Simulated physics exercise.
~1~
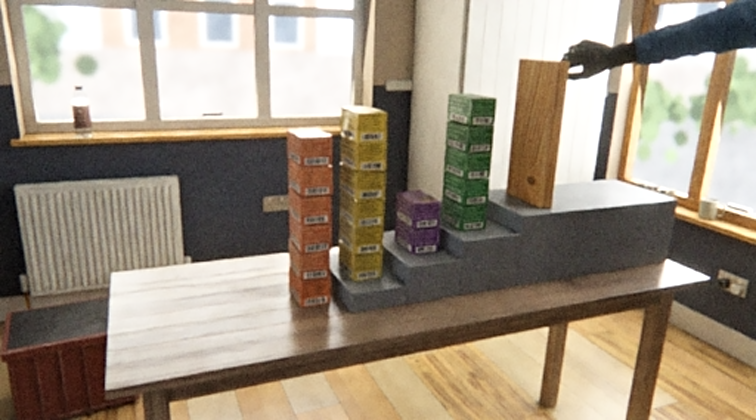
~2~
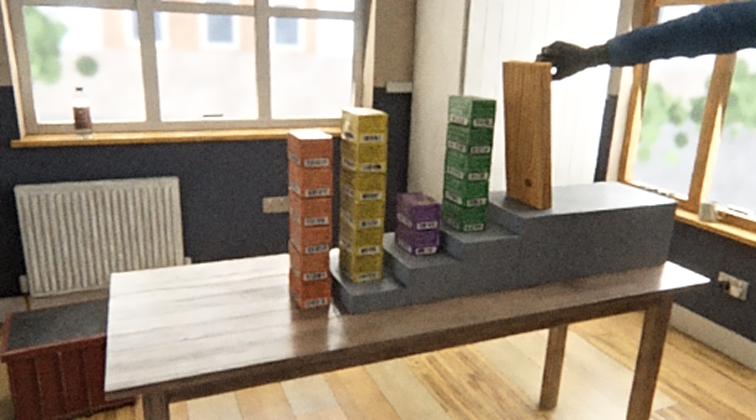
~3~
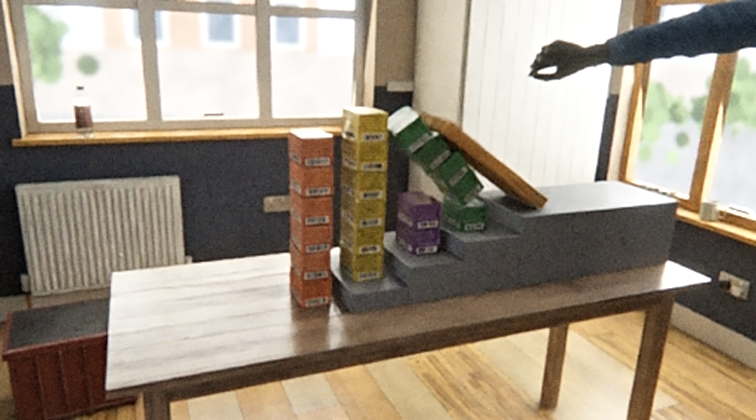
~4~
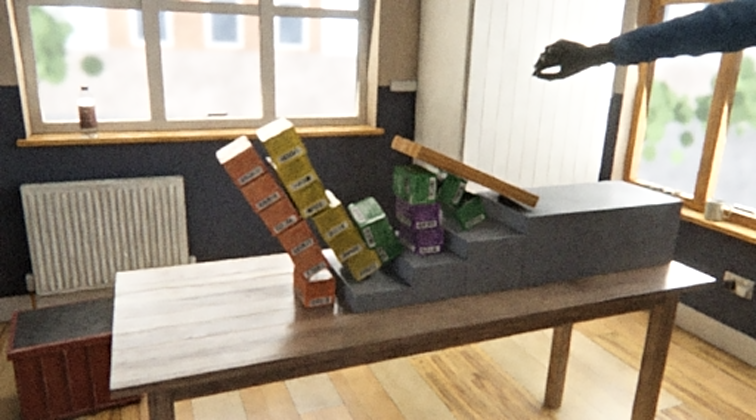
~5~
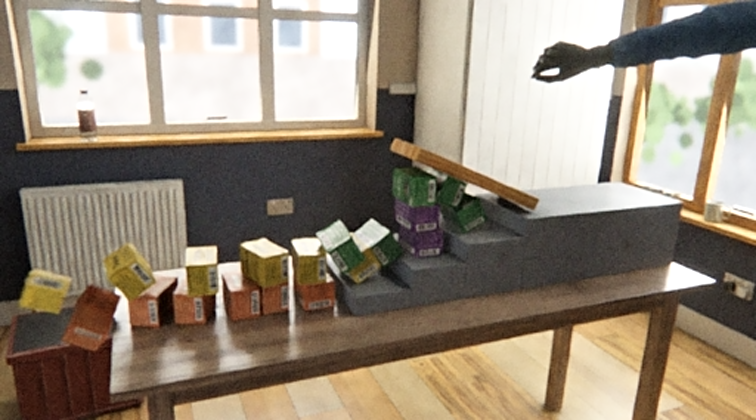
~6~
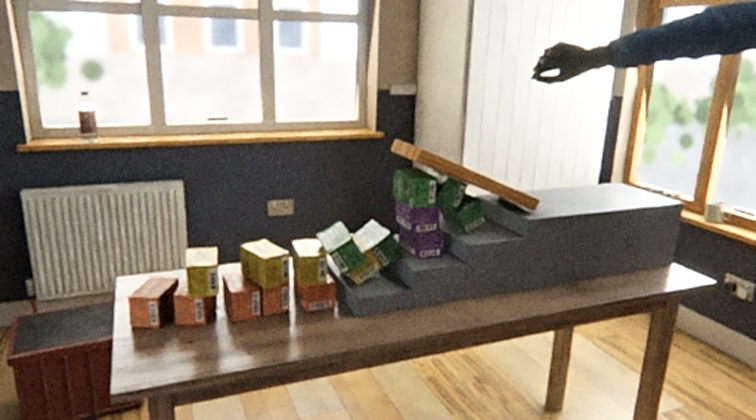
Upright board pushed by a hand toppling green, yellow and orange packet piles leftward across a table, the short purple pile still standing.
